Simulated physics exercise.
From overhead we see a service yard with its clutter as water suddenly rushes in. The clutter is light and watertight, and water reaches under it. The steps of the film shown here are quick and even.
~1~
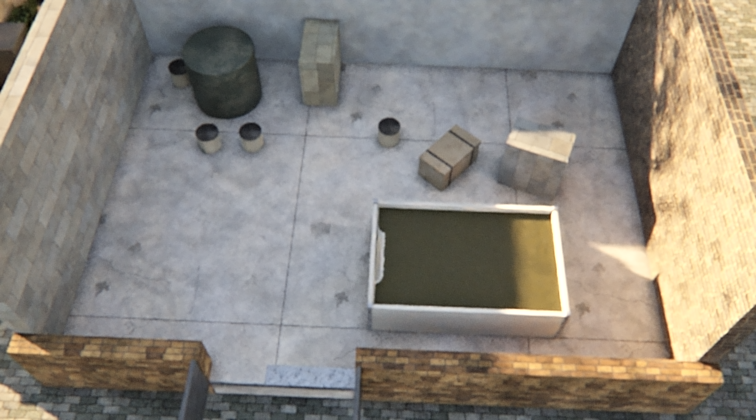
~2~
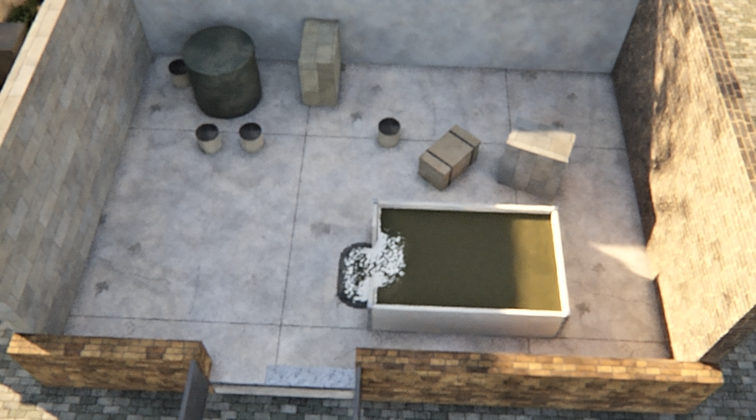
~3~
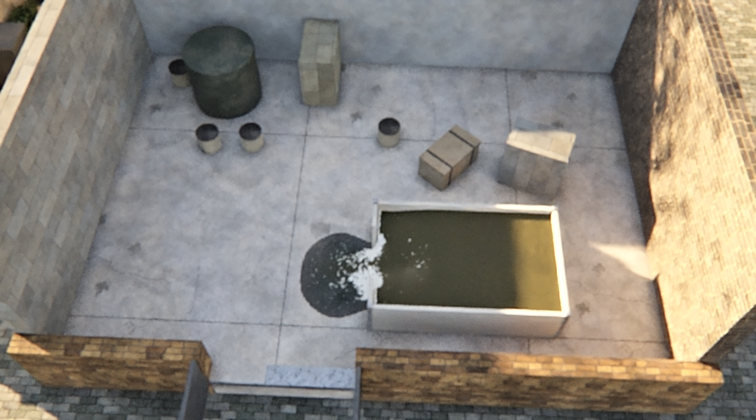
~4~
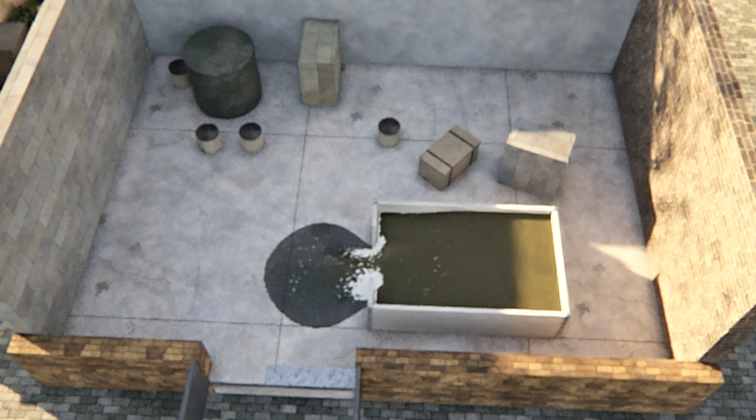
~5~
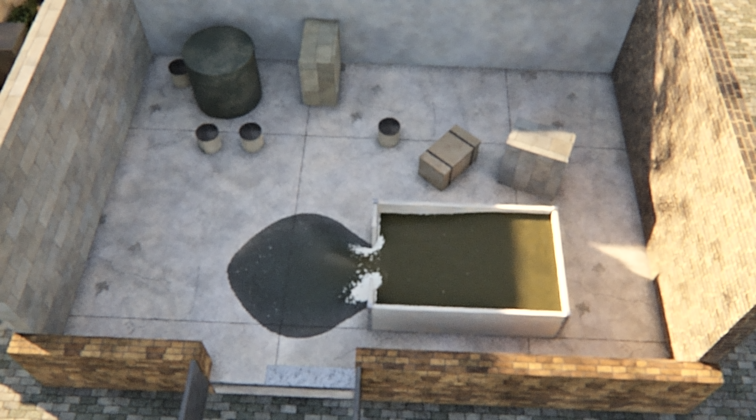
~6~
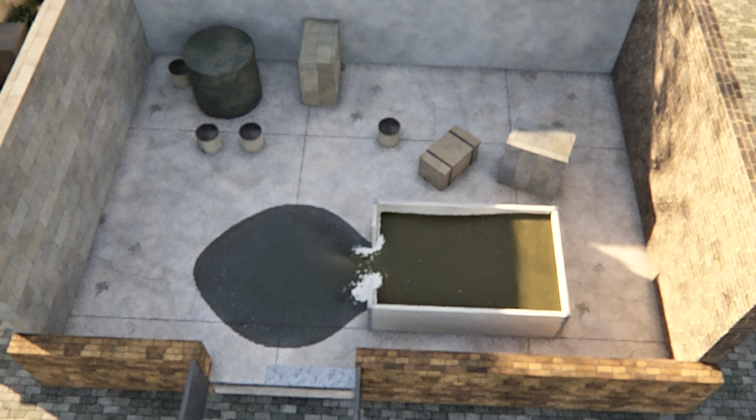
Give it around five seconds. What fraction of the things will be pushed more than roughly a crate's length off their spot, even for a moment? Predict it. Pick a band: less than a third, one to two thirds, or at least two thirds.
The fraction is one to two thirds of them.
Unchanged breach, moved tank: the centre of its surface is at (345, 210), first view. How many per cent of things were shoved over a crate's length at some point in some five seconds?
About 40 %.
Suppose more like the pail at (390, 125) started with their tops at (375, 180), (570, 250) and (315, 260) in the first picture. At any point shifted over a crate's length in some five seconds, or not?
Listed in sequence, the answers are remains nearby, remains nearby and displaced a stride.
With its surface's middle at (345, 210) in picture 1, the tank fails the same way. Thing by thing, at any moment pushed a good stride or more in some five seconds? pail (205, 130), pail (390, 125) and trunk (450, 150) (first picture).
One after the other: Yes, short of that, no.
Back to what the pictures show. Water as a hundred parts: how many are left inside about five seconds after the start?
I'd put it near 94 per cent.
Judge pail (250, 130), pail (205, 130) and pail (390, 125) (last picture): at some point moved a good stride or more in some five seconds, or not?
In the order given: Covered the distance, covered the distance, fell short.
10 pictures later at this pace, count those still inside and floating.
Well, I'd say 0.
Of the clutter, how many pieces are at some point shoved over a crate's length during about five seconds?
Exactly 3.
A moment on, 0 of 5 are well off their spots; 0 afloat.
Next, 0 of 5 are well off their spots; 0 afloat.
Later, 1 of 5 are well off their spots; 2 afloat.
In the end, 3 of 5 are well off their spots, and 3 have been at some point; 2 afloat.
